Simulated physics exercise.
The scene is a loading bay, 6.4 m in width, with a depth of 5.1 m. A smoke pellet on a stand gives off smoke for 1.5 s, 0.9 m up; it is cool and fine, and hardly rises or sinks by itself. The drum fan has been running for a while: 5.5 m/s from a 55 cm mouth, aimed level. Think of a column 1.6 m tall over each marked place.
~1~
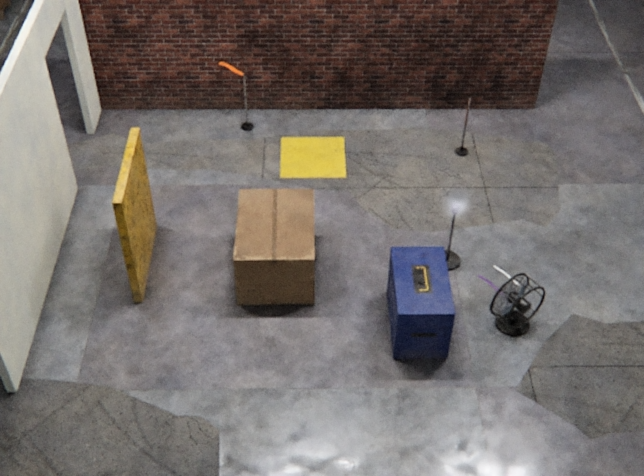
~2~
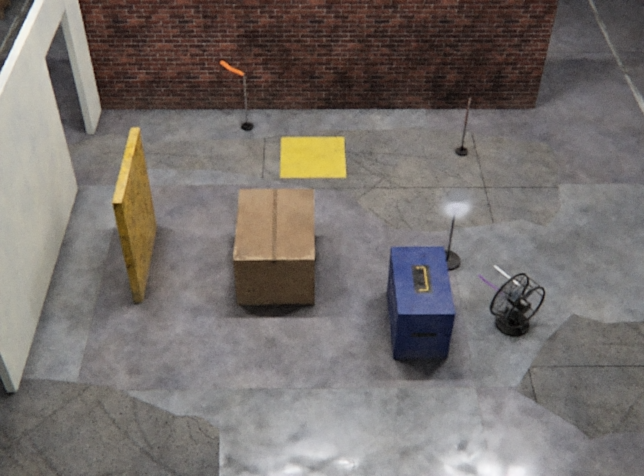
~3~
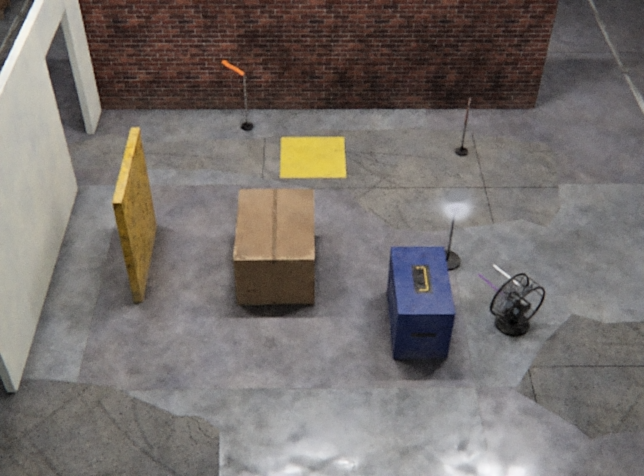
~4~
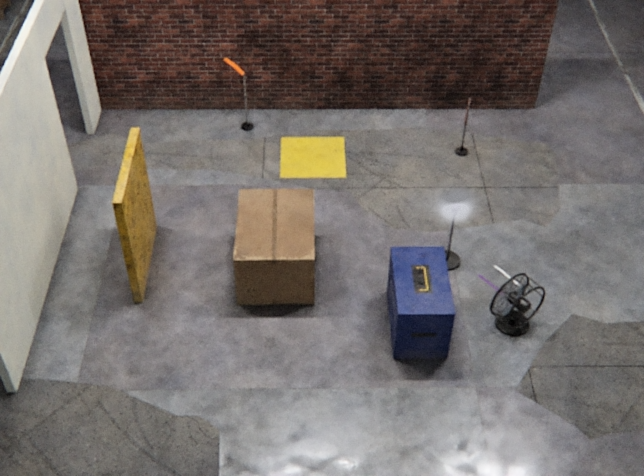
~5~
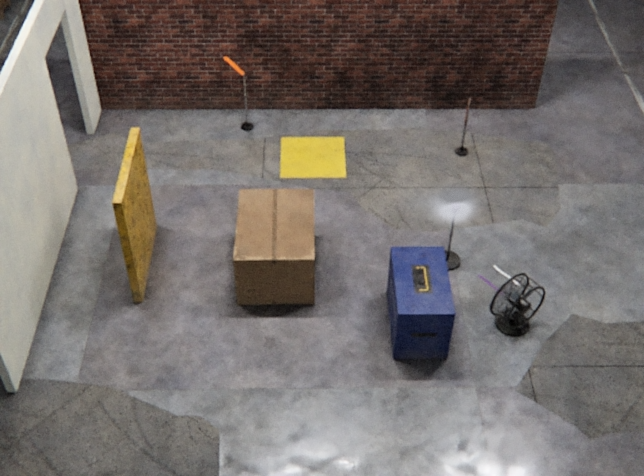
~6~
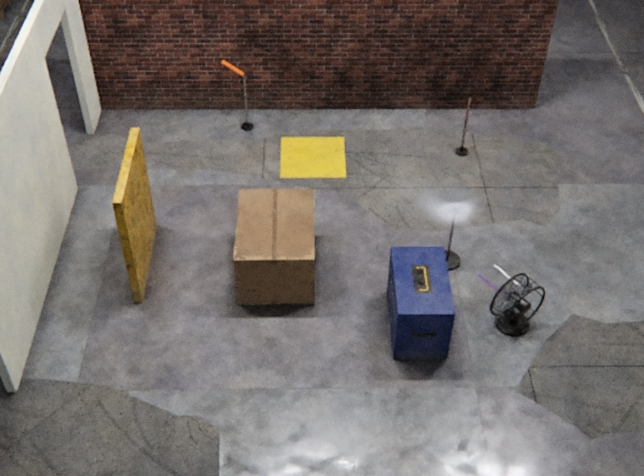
The clip shows a loading bay with a carton, a blue case, a drum fan and a yellow mat, as pale smoke above a stand spreads slightly leftward and an orange ribbon on another stand shifts a little.
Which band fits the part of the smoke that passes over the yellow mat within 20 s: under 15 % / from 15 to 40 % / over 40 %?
The share reaching it is over 40 %.
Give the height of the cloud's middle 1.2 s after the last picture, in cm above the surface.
About 70 cm.
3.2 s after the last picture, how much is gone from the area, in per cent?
About 5 %.
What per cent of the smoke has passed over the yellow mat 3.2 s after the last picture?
Some 80 per cent.
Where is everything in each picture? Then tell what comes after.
In the first picture, the smoke is thickest near (457, 203), the smoke pellet on a stand stands at (454, 215) and the drum fan is at (518, 301).
In the second picture, the smoke is thickest near (457, 204) and the yellow mat is centred on (313, 157).
In the third picture, the smoke is thickest near (456, 205) and a ribbon ends at (223, 61).
In the fourth picture, the smoke is thickest near (455, 205) and reaches out to (429, 201), the top of a large carton is at (275, 223) and the top of a packing case is at (422, 279).
In the fifth picture, the smoke is thickest near (453, 204) and reaches out to (418, 196).
In the sixth picture, the smoke is thickest near (452, 204) and reaches out to (401, 187) and a ribbon ends at (222, 61).
Then, 1.2 s after the last picture we count, 20 % has passed over the yellow mat, with 100 % still about or yet to come, and the middle of the rest is near (396, 178).
Then, 3.2 s after the last picture we count, 78 % has passed over the yellow mat, with 95 % still about or yet to come, and the middle of the rest is near (249, 78).
Then, 7.2 s after the last picture we count, 87 % has passed over the yellow mat, with 37 % still about or yet to come, and the middle of the rest is near (36, 123).
Then, 19.2 s after the last picture we count, 87 % has passed over the yellow mat, with 3 % still about or yet to come.
